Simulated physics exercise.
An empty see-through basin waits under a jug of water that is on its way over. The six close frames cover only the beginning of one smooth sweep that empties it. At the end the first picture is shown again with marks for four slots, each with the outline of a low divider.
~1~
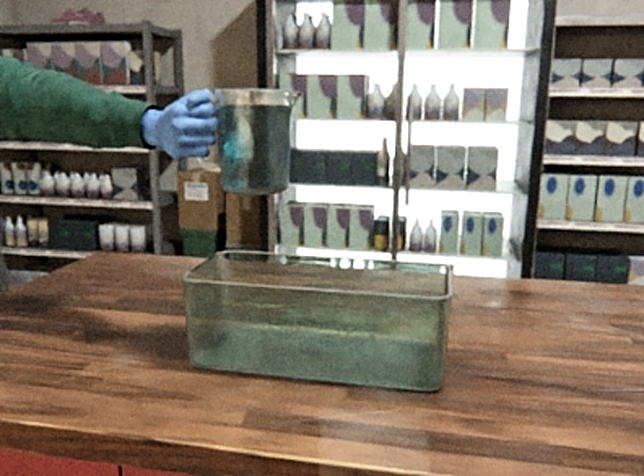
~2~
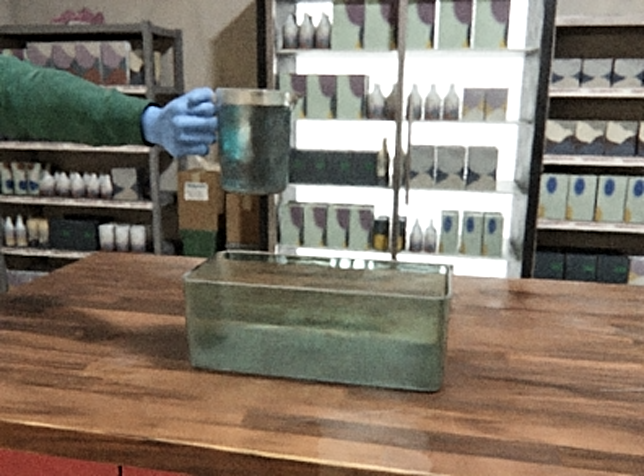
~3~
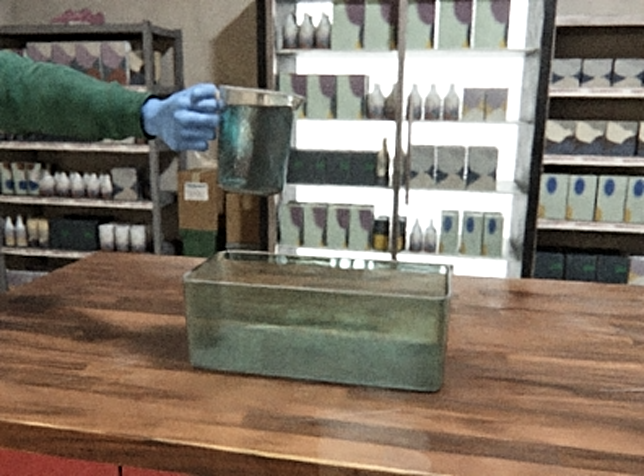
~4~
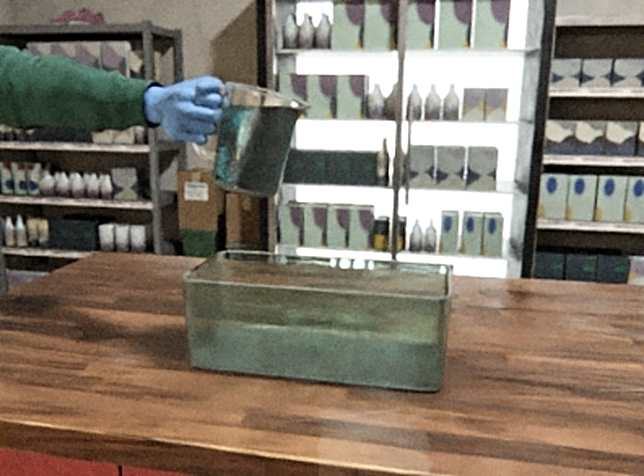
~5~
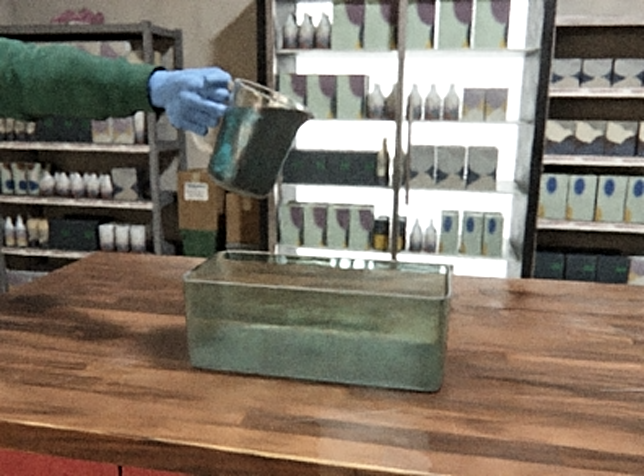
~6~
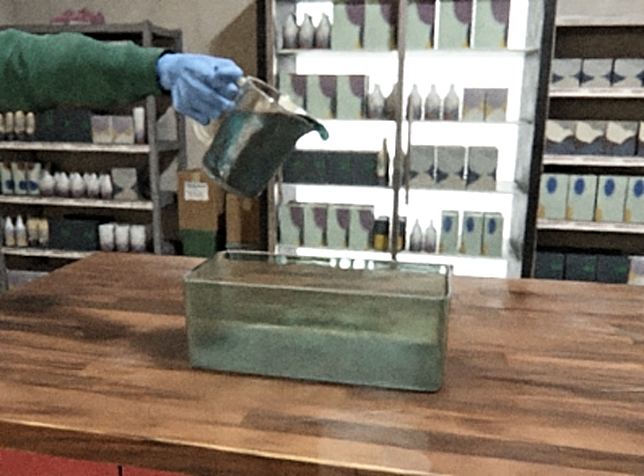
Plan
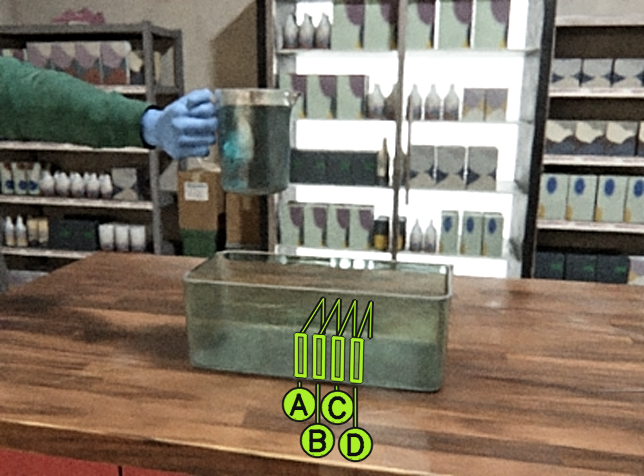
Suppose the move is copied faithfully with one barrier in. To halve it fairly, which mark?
The best position is D.
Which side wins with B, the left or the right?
More ends on the right.
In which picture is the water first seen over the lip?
In picture 6.
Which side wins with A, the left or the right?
The right one.
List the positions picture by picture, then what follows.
Upright, lip at (300, 93); basin from (190, 363) to (443, 389); nothing has left yet.
Upright, lip at (302, 94); nothing has left yet.
Tipped about 6°, lip at (305, 99); nothing has left yet.
Tipped about 13°, lip at (310, 106); nothing has left yet.
Tipped about 23°, lip at (314, 116); nothing has left yet.
Tipped about 34°, lip at (318, 129); water is over the lip, down to (324, 138).
On the marked copy, A at (299, 382); B at (317, 384); C at (336, 386); D at (355, 388).
With A, about 4 % ends left of the wall and 94 % right of it.
With B, about 9 % ends left of the wall and 89 % right of it.
With C, about 25 % ends left of the wall and 74 % right of it.
With D, about 52 % ends left of the wall and 46 % right of it.
